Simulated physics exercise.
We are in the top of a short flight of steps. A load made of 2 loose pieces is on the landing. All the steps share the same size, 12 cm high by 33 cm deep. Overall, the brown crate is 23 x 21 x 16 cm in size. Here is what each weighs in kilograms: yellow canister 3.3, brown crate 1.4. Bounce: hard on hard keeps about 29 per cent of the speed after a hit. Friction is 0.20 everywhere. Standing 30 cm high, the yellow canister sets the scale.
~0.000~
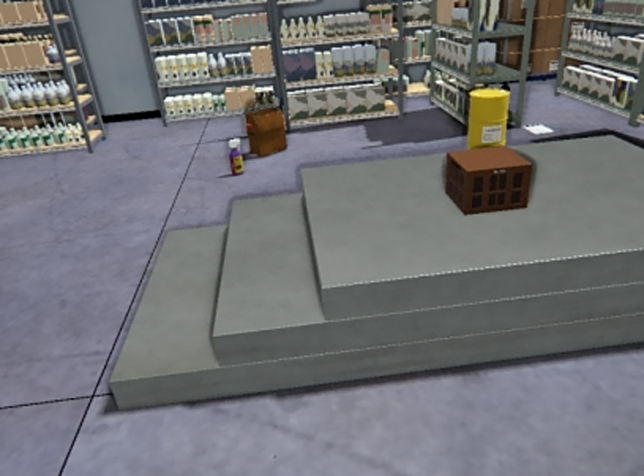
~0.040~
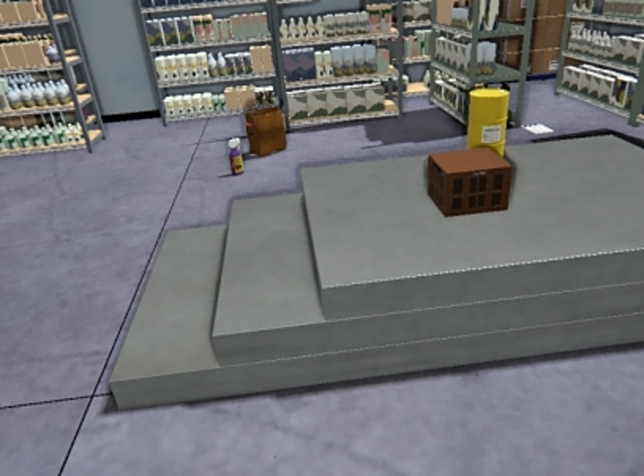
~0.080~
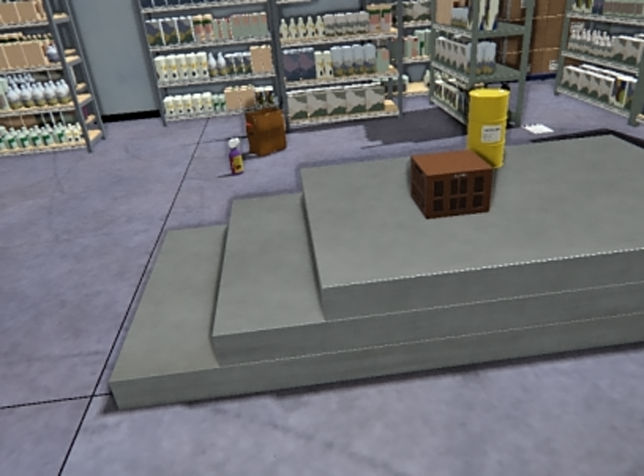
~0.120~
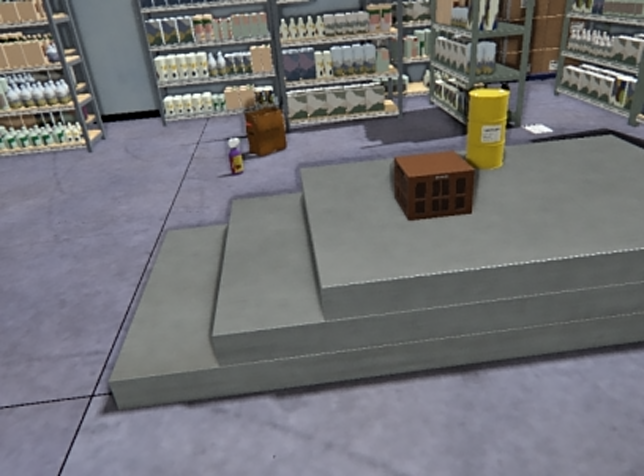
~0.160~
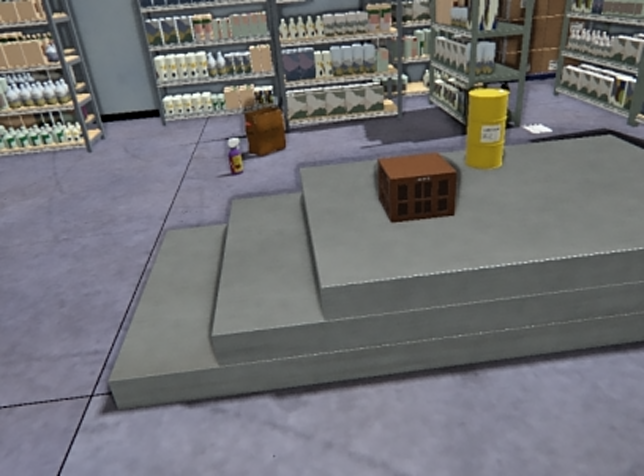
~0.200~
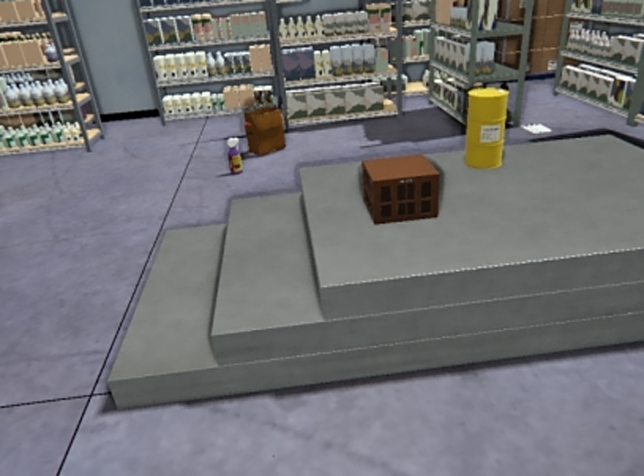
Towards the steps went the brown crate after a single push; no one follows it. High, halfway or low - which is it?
Halfway.
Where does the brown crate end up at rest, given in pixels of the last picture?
It comes to a stop close to (226, 230).
After 0.40 s, 10 cm of landing left; brown crate near (334, 196).
After 0.70 s, 13 cm past the top edge and 7 cm lower; brown crate near (272, 221).
At rest (1.7 s), 30 cm past the top edge and 9 cm lower; yellow canister in place, give or take 12 cm. Seen from the same camera at the end, brown crate near (226, 230).
